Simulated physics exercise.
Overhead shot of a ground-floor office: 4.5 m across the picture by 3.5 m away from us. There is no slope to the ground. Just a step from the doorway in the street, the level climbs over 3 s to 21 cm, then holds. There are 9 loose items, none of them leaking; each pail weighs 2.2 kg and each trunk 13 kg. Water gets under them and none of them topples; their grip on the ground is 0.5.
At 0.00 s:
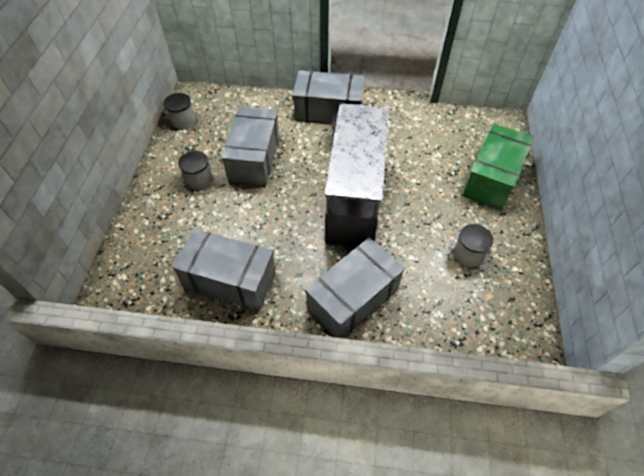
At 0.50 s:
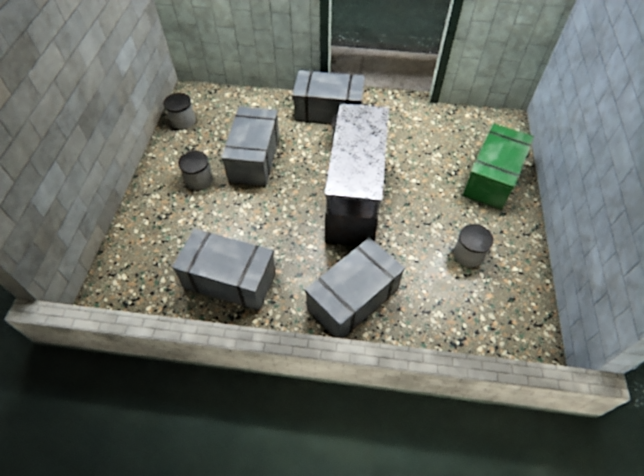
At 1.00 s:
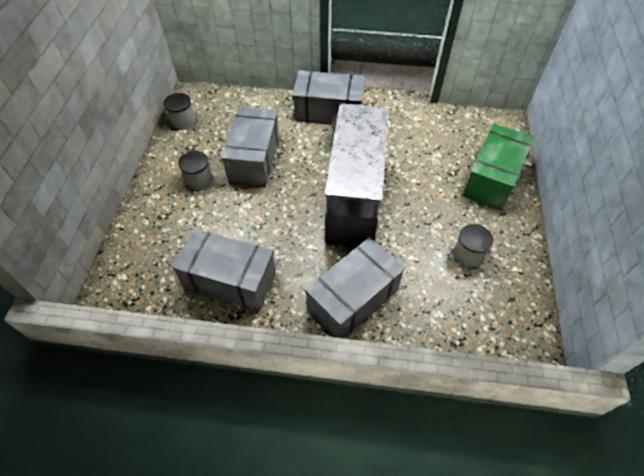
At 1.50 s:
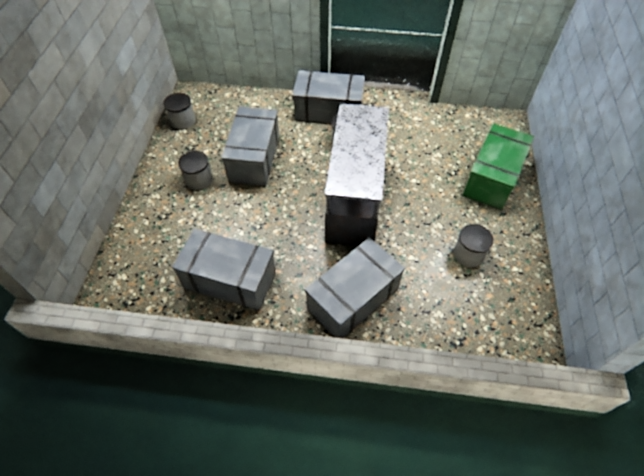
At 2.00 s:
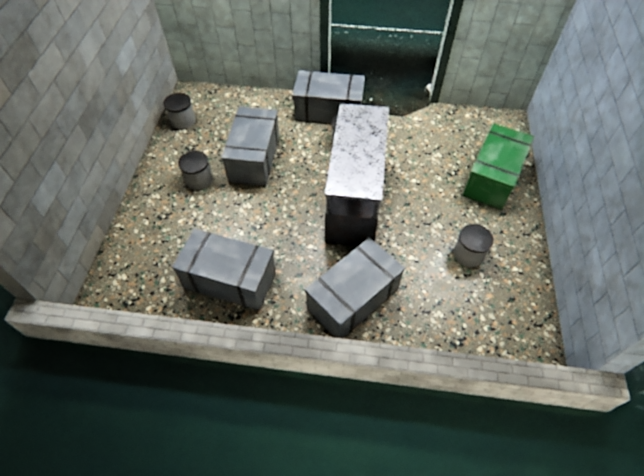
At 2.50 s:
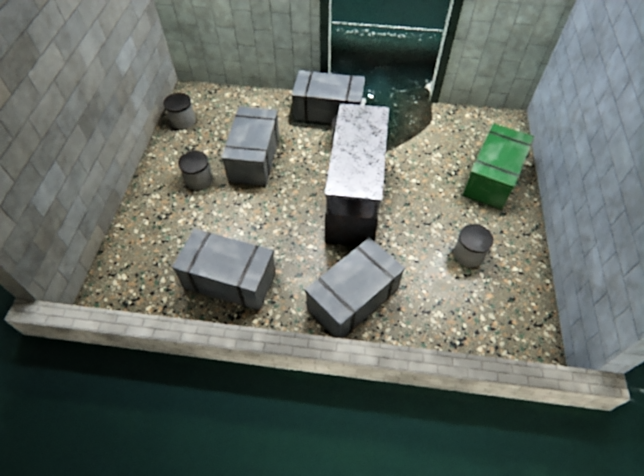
In a ground-floor office, dark water rises outside and spreads slightly in through the doorway.
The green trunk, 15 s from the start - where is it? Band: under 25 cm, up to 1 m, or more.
Watching it, I'd expect a moderate movement overall.
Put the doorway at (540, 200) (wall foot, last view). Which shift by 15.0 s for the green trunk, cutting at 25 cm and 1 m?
In that case the green trunk goes a long way.
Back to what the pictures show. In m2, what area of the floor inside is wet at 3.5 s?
Flooded: Near 4.0 m2.
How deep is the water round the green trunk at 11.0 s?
About 7 cm.
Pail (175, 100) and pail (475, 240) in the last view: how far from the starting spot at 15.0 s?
Respectively 140 and 250 cm.
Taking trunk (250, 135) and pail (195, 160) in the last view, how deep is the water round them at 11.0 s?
Depth approx. 14 cm / 15 cm.
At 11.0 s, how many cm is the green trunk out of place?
Shift: About 80 cm.
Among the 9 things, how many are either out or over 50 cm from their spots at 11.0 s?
The number I get is 9.
After 3.5 s the green trunk is near (503, 153), 0.0 m from its start, aground; 0 afloat.
After 6.8 s the green trunk is near (531, 157), 0.3 m from its start, afloat; 7 afloat.
After 11.0 s the green trunk is near (479, 103), 0.8 m from its start, afloat; 9 afloat.
After 15.0 s the green trunk is near (511, 112), 0.6 m from its start, afloat; 9 afloat.
